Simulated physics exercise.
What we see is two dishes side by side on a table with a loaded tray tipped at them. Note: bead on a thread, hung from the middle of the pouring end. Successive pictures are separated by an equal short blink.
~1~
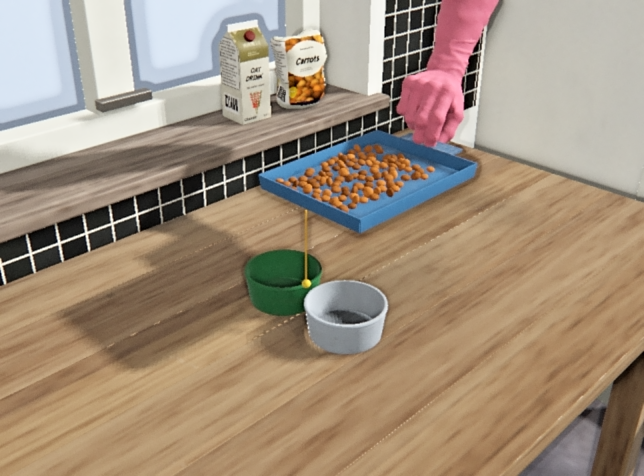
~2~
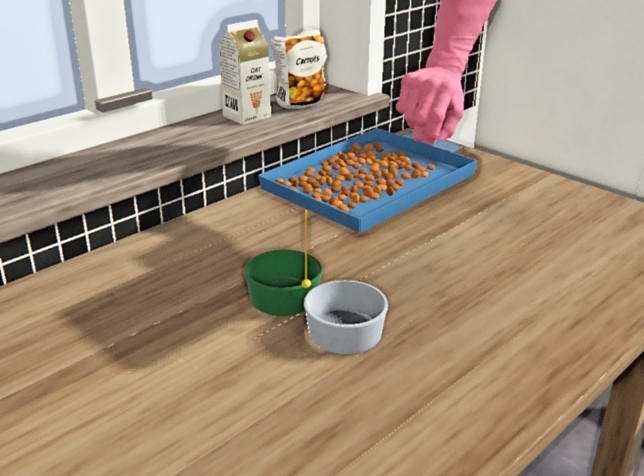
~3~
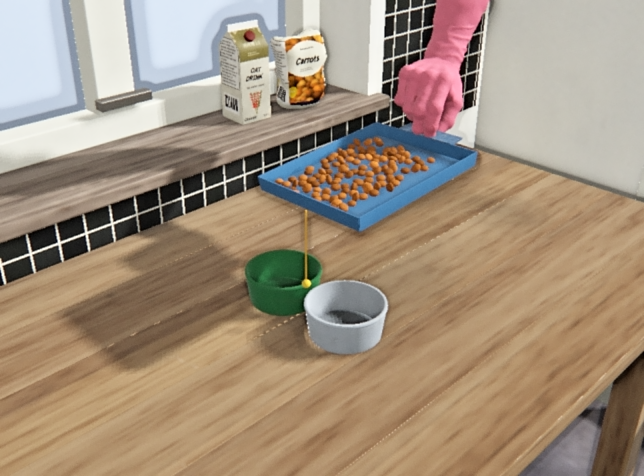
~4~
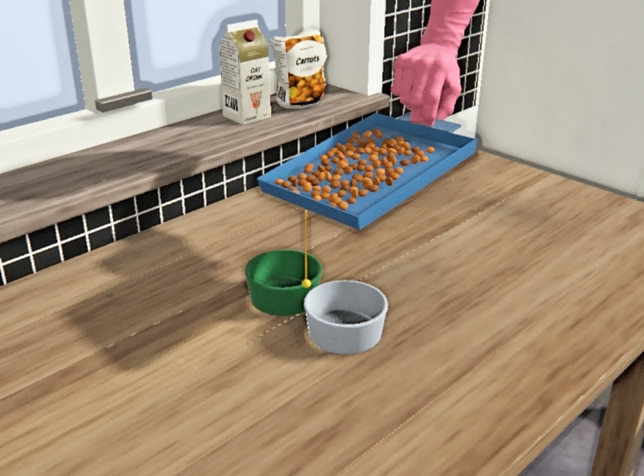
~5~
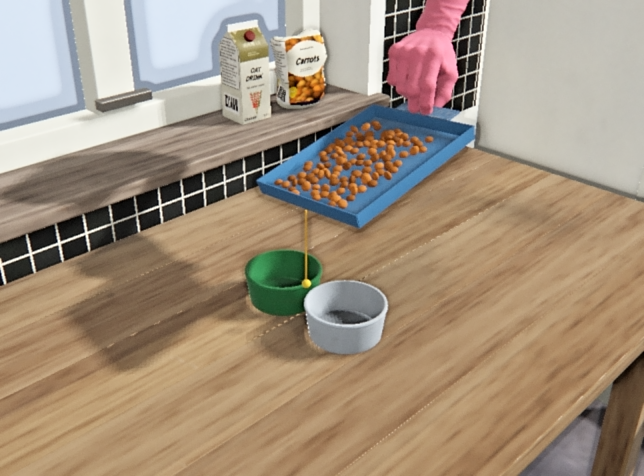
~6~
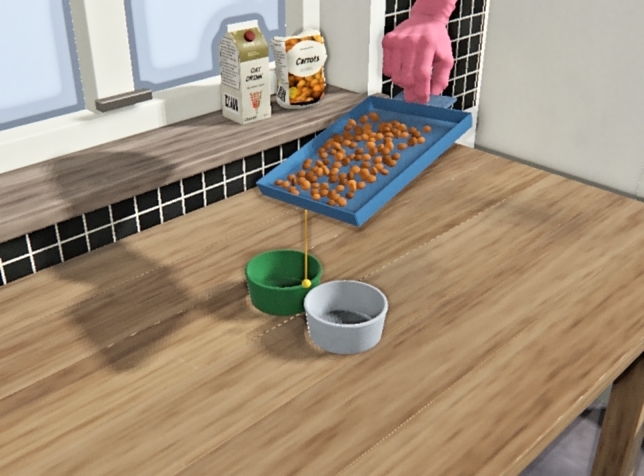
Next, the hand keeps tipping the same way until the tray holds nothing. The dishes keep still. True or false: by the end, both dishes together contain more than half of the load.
False.
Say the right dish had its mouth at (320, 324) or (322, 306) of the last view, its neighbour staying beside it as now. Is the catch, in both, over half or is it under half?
In order, they'd catch a major share, and next a major share.
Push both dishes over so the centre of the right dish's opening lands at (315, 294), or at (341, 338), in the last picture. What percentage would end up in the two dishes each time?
Roughly 40 per cent, then roughly 40 per cent.
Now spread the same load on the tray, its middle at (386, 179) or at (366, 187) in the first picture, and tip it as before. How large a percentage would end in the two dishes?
Close to 40 per cent, followed by close to 30 per cent.
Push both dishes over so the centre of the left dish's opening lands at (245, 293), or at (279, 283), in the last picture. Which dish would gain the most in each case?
The first time it is the dish to the left, and the second time it is the dish to the left.
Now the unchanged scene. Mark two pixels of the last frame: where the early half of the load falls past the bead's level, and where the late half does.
The leading part at (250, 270), the rest of it at (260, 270).
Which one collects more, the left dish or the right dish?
The fuller one is the one on the left.
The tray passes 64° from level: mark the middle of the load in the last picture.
In the last view, the load is centred near (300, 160).
Soon, tray tipped steeply; all on the tray.
A while on, tray tipped past a quarter turn; about a third on the tray; a small part in the left dish; a small part outside both; about a third in the air.
Towards the end, tray tipped past a quarter turn; a stray few in the right dish; about a third in the left dish; about two thirds outside both.
Finally, tray tipped past a quarter turn; none in the right dish; about a third in the left dish; about two thirds outside both.
